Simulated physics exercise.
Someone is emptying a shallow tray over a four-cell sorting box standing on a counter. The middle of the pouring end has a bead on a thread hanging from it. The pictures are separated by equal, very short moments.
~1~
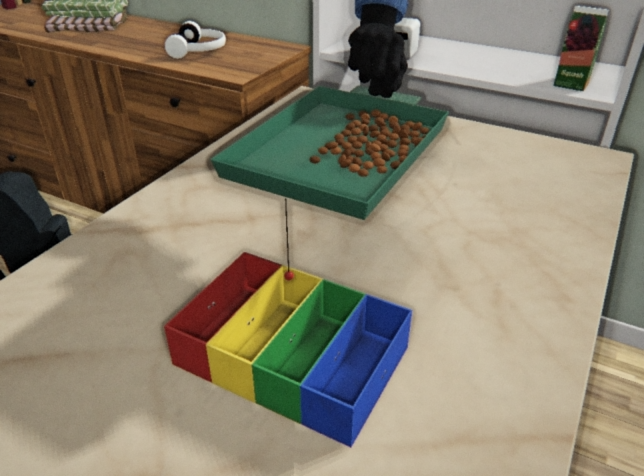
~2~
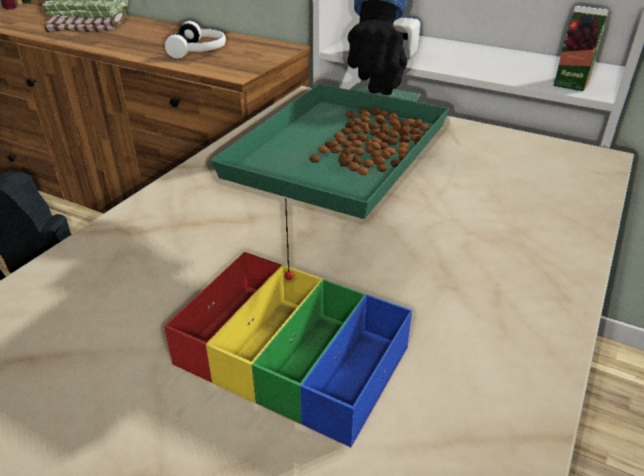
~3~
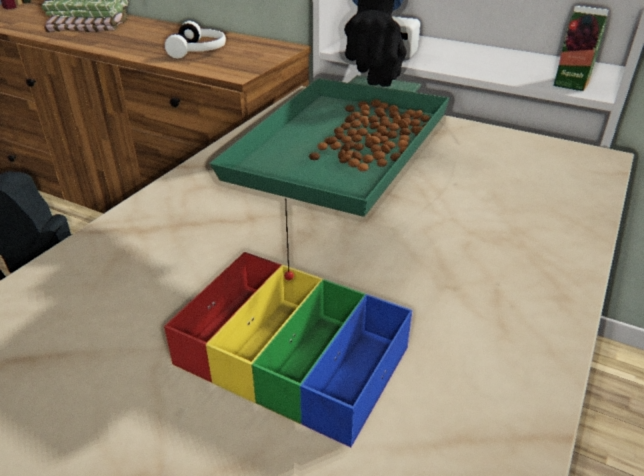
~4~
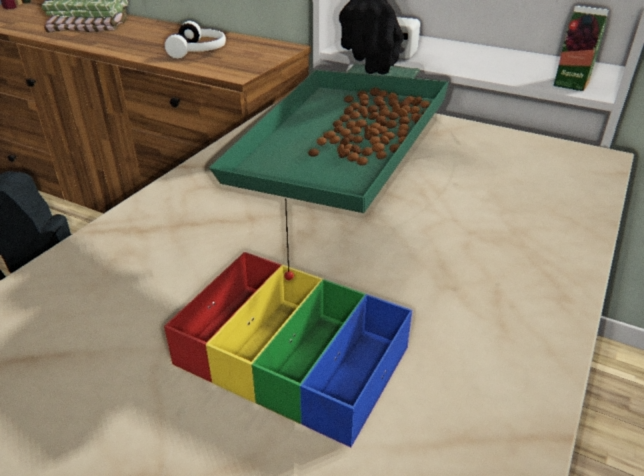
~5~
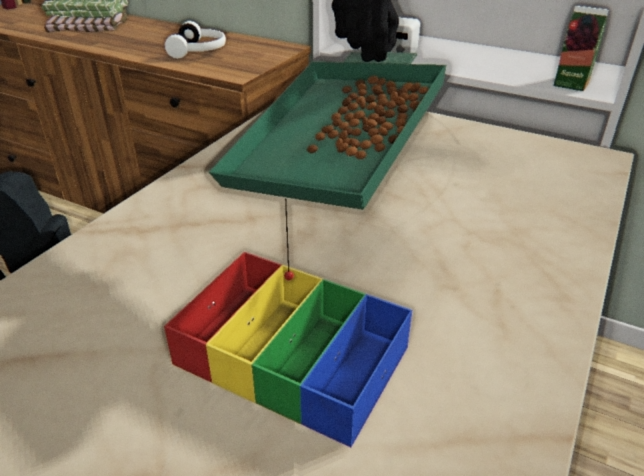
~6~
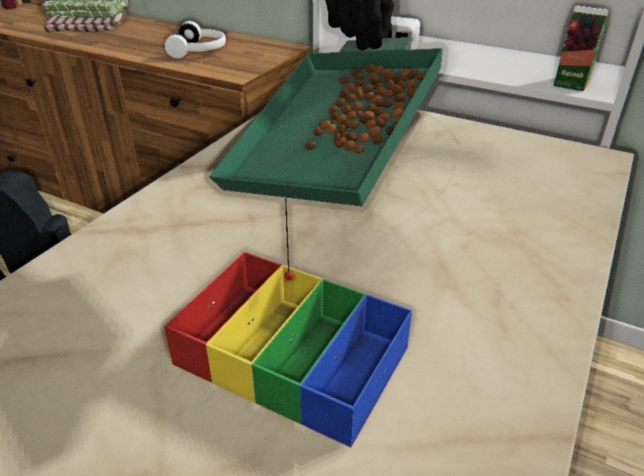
On a counter, a black-gloved hand raises the far end of a green tray of brown bits.
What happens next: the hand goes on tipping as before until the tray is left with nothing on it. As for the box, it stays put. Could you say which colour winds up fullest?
The red cell winds up fullest.
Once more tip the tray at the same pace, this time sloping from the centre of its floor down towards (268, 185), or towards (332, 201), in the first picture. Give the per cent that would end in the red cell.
I'd expect around 40 in a hundred first and around 0 in a hundred second.
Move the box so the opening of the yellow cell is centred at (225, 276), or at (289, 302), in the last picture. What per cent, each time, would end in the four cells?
Result: 100 % and 30 %.
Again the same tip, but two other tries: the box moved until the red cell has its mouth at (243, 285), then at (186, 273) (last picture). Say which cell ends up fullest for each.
Red; the yellow one.
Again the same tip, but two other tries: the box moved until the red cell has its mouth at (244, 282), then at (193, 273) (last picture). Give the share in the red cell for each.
In turn 50 and 40 in a hundred.
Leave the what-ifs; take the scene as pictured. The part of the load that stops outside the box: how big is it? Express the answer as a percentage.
Roughly 50 in a hundred.
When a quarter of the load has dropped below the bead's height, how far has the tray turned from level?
That would be about 80 degrees from level.
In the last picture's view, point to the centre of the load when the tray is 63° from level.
I'd put the middle close to (247, 178).
Soon, tray tipped steeply; nearly all on the tray; a small part falling or outside the box.
A while on, tray tipped past a quarter turn; about a third on the tray; about a quarter in the red cell; about half falling or outside the box.
Towards the end, tray tipped past a quarter turn; about half in the red cell; about half falling or outside the box.
Finally, tray tipped past a quarter turn; about half in the red cell; none in the blue cell; none in the green cell; none in the yellow cell; about half outside the box.
